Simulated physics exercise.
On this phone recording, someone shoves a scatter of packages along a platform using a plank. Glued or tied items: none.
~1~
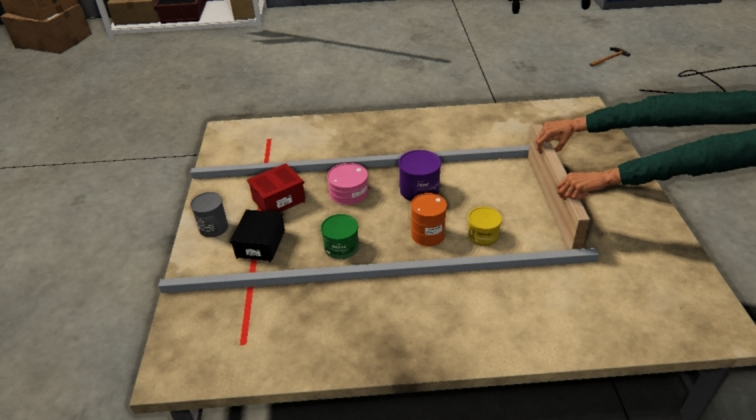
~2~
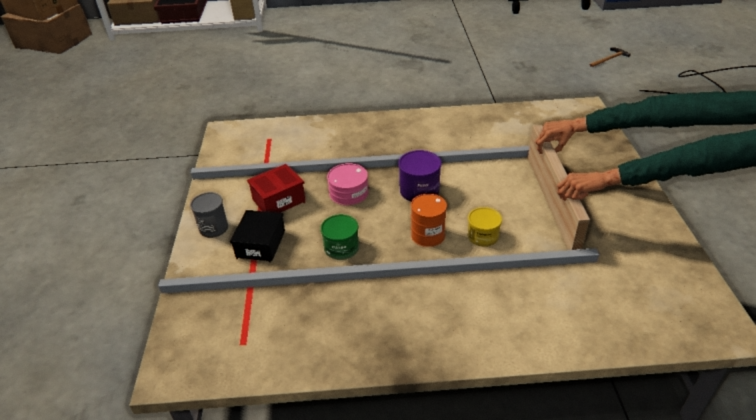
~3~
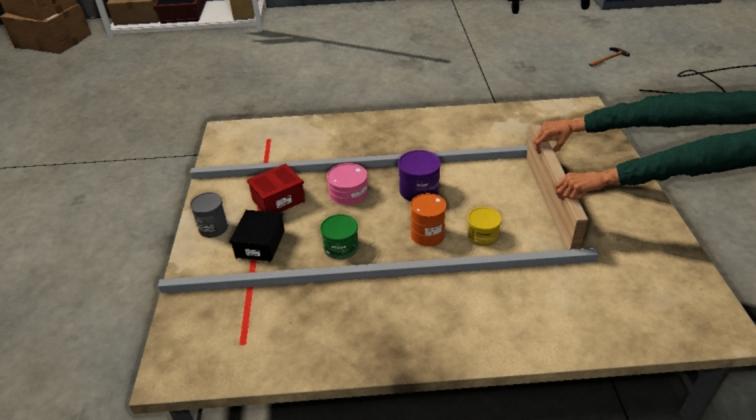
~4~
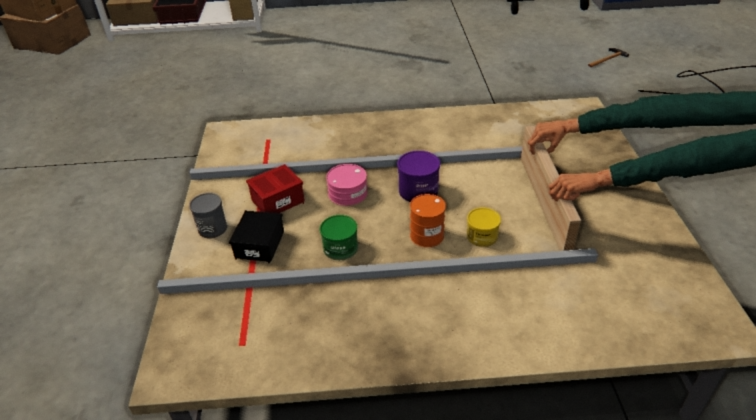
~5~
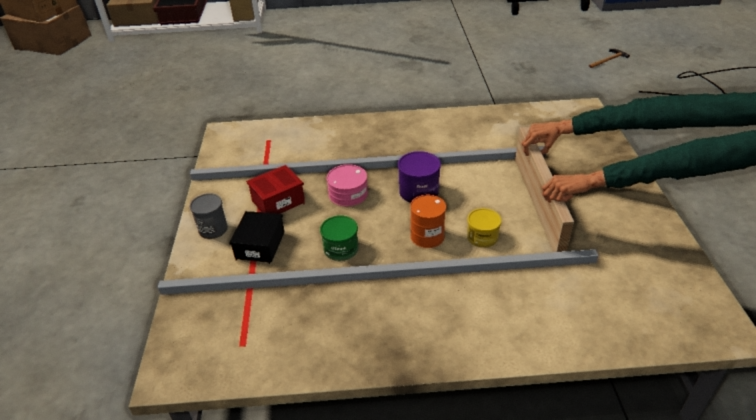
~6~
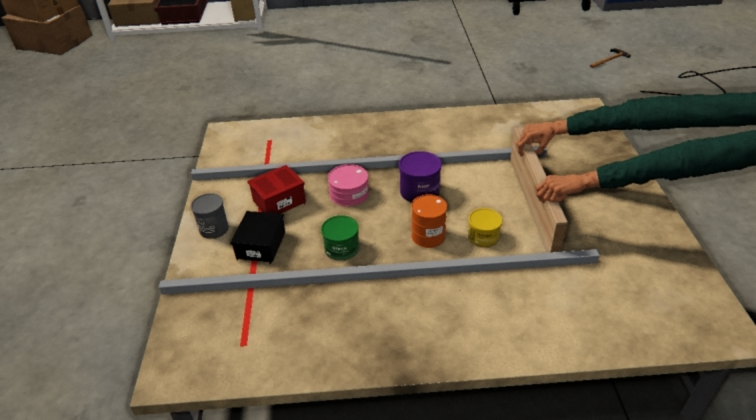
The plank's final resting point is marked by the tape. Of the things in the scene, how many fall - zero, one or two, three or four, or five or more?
Of those, one or two fall.
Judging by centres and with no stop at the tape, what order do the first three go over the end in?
First comes the grey pail, next the red tote, and after that the pink canister.
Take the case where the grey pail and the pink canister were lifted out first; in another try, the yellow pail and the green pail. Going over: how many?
Well, the first time you'd get 0, and the next time 1.
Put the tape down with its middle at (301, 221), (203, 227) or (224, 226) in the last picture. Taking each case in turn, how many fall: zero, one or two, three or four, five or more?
For each place: Not one; five or over; three or four.
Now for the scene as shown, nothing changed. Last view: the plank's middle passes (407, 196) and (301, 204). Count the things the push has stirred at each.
Counts: 5 and 8.
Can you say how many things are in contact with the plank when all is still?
That makes 3.
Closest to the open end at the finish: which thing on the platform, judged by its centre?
That one's the red tote.
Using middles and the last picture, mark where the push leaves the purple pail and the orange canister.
In the last picture they sit at about (239, 187) and about (239, 219).
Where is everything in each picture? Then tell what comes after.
In the first frame, grey pail (210, 215); black tote (259, 235); red tote (277, 191); plank (555, 185); tape (259, 222).
In the second frame, black tote (259, 236); orange canister (428, 220).
In the third frame, red tote (277, 191); pink canister (348, 184).
In the fourth frame, grey pail (209, 216); yellow pail (483, 227).
In the fifth frame, black tote (258, 237); green pail (340, 238).
In the sixth frame, grey pail (211, 216); black tote (259, 237); red tote (278, 192); plank (535, 188); tape (259, 223).
Soon after, none off yet; grey pail at rest near (211, 216); black tote at rest near (259, 237); red tote at rest near (278, 192).
Then, none off yet; grey pail at rest near (211, 216); black tote at rest near (259, 237); red tote moved about its own width near (248, 196).
At rest, the number that fall off is one or two; fallen, grey pail.
